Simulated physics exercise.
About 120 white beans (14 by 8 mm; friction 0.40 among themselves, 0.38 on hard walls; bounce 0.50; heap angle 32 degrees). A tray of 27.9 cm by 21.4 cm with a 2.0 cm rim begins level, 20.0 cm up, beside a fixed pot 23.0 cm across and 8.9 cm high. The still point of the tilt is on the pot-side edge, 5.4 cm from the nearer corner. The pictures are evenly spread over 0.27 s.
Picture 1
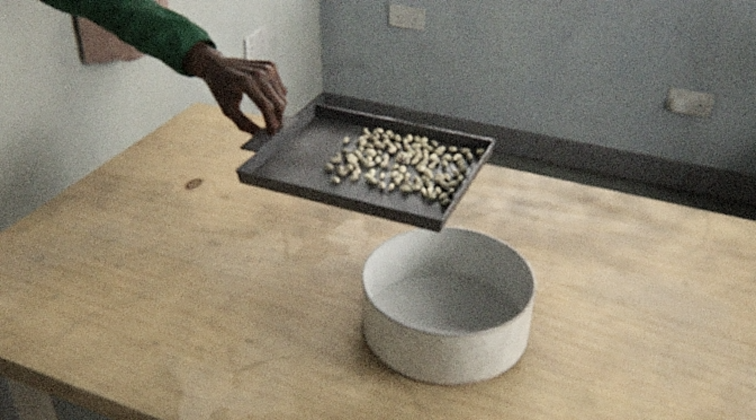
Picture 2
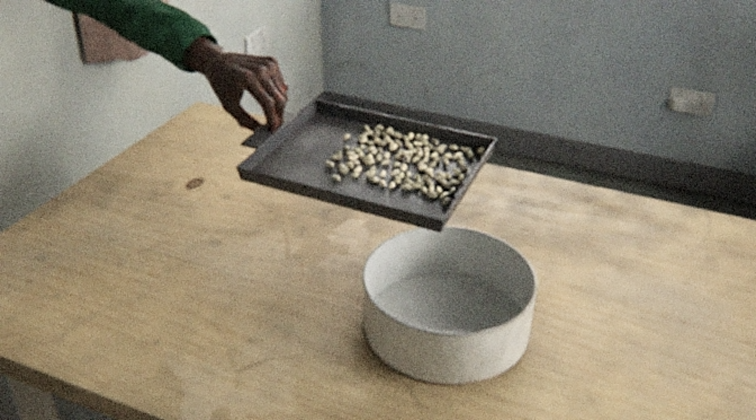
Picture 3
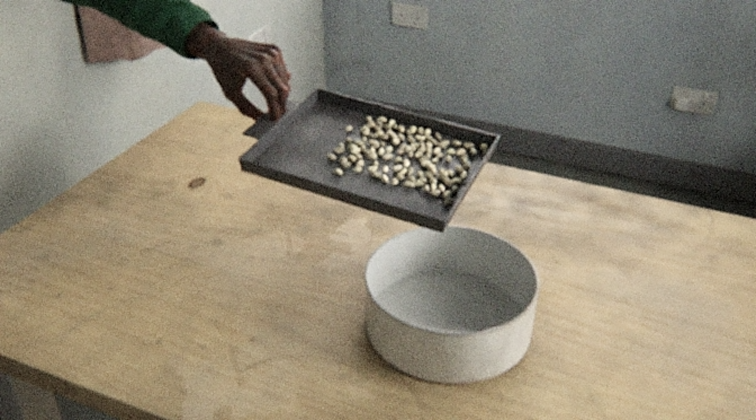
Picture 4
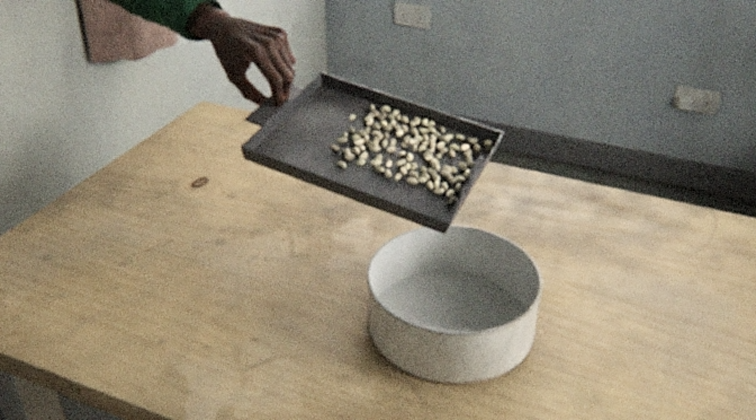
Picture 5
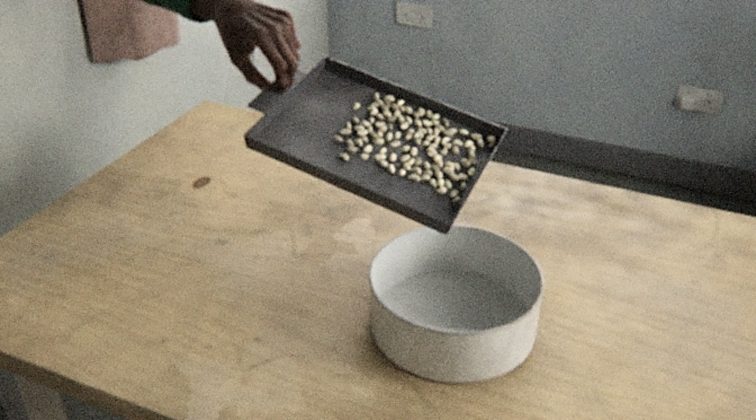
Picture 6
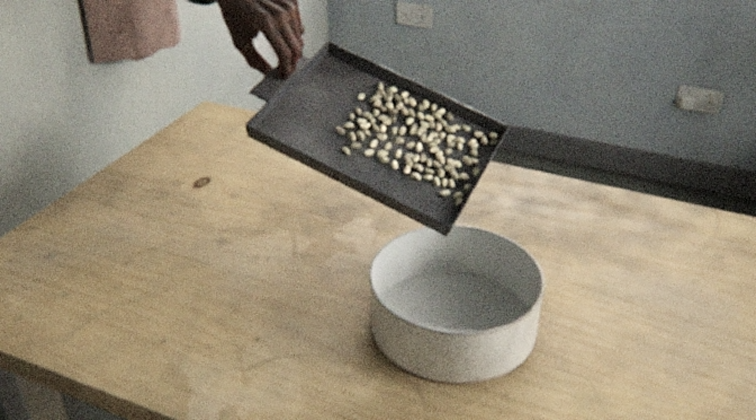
Dark tray of pale beans tilting steadily toward a round white pot as a hand raises its left end above a wooden table.
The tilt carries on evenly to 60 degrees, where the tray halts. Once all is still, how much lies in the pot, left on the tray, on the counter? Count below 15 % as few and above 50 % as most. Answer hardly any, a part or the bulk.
In the pot: A part; left on the tray: The bulk; on the counter: Hardly any.
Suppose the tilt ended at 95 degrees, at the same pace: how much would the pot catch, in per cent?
Then about 95 per cent.
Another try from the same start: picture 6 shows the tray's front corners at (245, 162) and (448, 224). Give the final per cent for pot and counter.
Pot 5, counter 0.
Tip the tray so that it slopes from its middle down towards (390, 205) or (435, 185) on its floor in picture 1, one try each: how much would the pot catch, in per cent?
About 35 and 10 per cent.
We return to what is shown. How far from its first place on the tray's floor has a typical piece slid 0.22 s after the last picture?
Some 4 cm.
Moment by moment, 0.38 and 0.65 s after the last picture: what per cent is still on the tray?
In turn: 100, 80.
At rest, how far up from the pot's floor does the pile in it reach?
Some 1.0 cm.
Then, 0.22 s after the last picture, tilt 39 degrees; the tray holds 100 %, the pot 0 %.
Then, 0.38 s after the last picture, tilt 54 degrees; the tray holds 100 %, the pot 0 %.
Then, 0.65 s after the last picture, tilt 60 degrees; the tray holds 80 %, the pot 10 %.
In the end, pot 25 %, tray 75 %, counter 0 %.
